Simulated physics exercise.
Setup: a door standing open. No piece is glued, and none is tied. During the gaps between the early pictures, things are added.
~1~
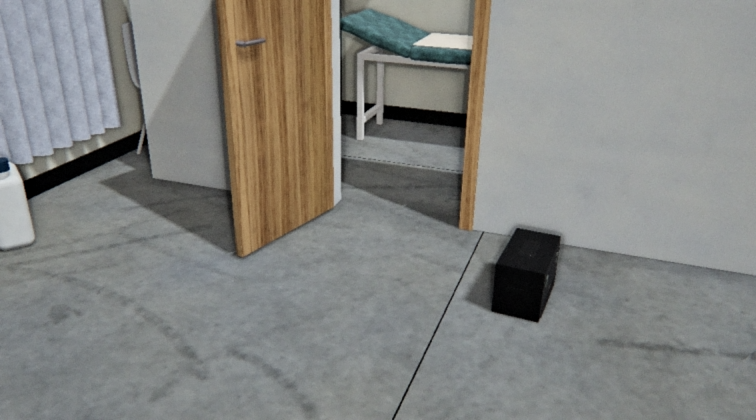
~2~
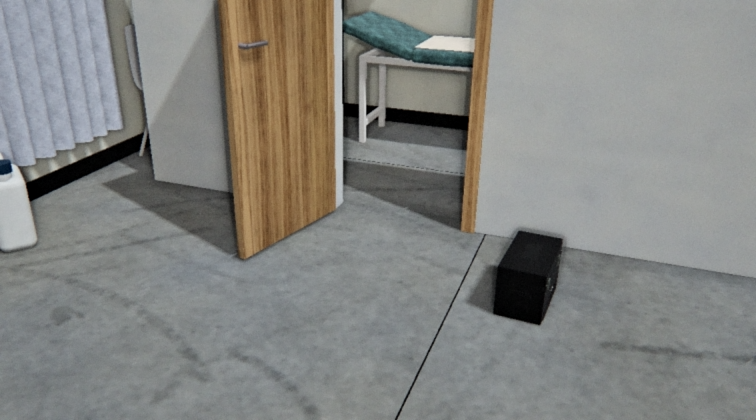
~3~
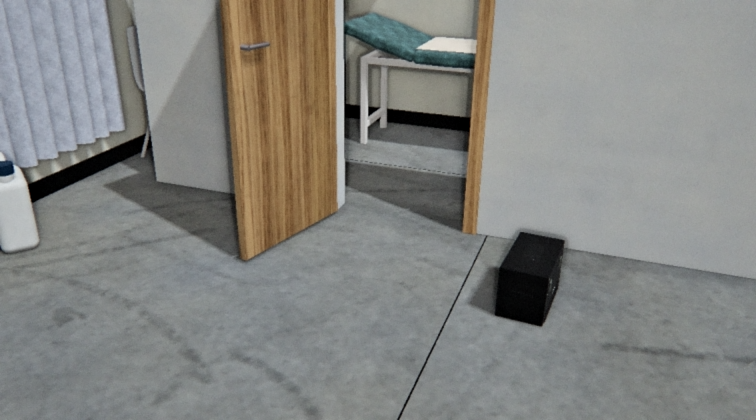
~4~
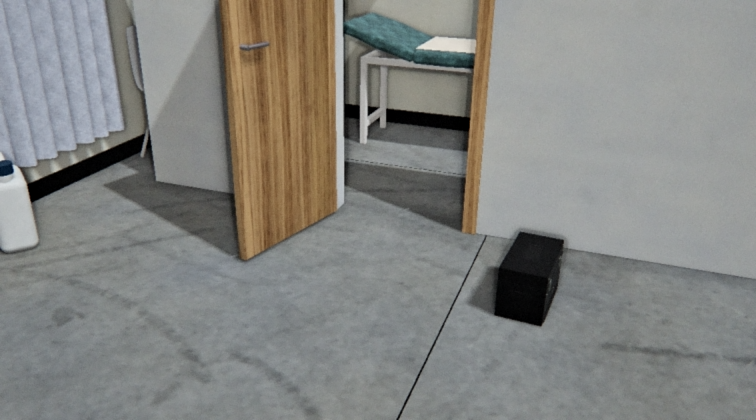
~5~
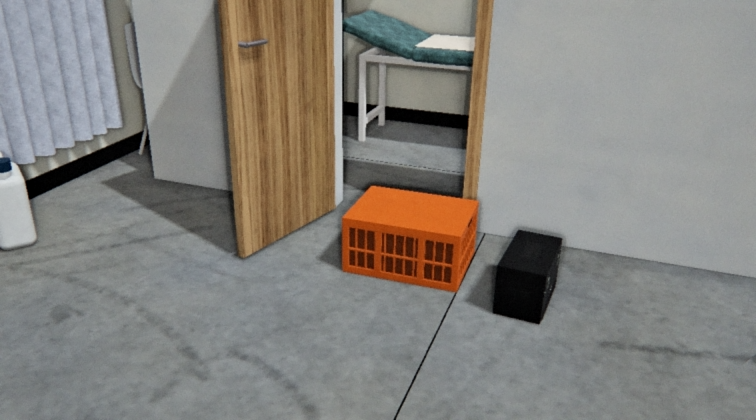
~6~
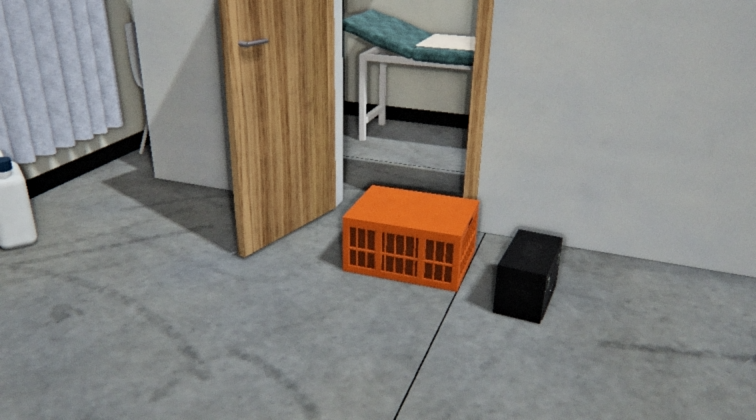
A wooden door stands wide open in a pale-walled room with a grey concrete floor, seen from slightly above, showing a teal padded couch with a white sheet beyond the doorway. A black box sits on the floor to the right, with a pale curtain and a white container at left. The door stays still while the view shifts very slightly, and an orange slotted crate appears before the doorway.
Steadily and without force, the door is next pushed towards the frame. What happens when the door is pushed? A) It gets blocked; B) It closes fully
A.
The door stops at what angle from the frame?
The door ends up some 65° open.
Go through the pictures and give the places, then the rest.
The first frame shows door wide open and still; black toolbox (527, 273).
The second frame shows door wide open and still; black toolbox (529, 276).
The third frame shows door wide open and still; black toolbox (531, 277).
The fourth frame shows door wide open and still; black toolbox (530, 277).
The fifth frame shows door wide open and still; black toolbox (528, 275).
The sixth frame shows door wide open and still; orange chest (412, 235); black toolbox (529, 274).
Then, 0.60 s past the last view, open by 94°.
Then, 0.90 s past the last view, open by 84°.
Then, 1.30 s past the last view, open by 68°.
Finally, open by 65°; both still in place. Final places as the last picture's camera would see them, orange chest near (413, 235).
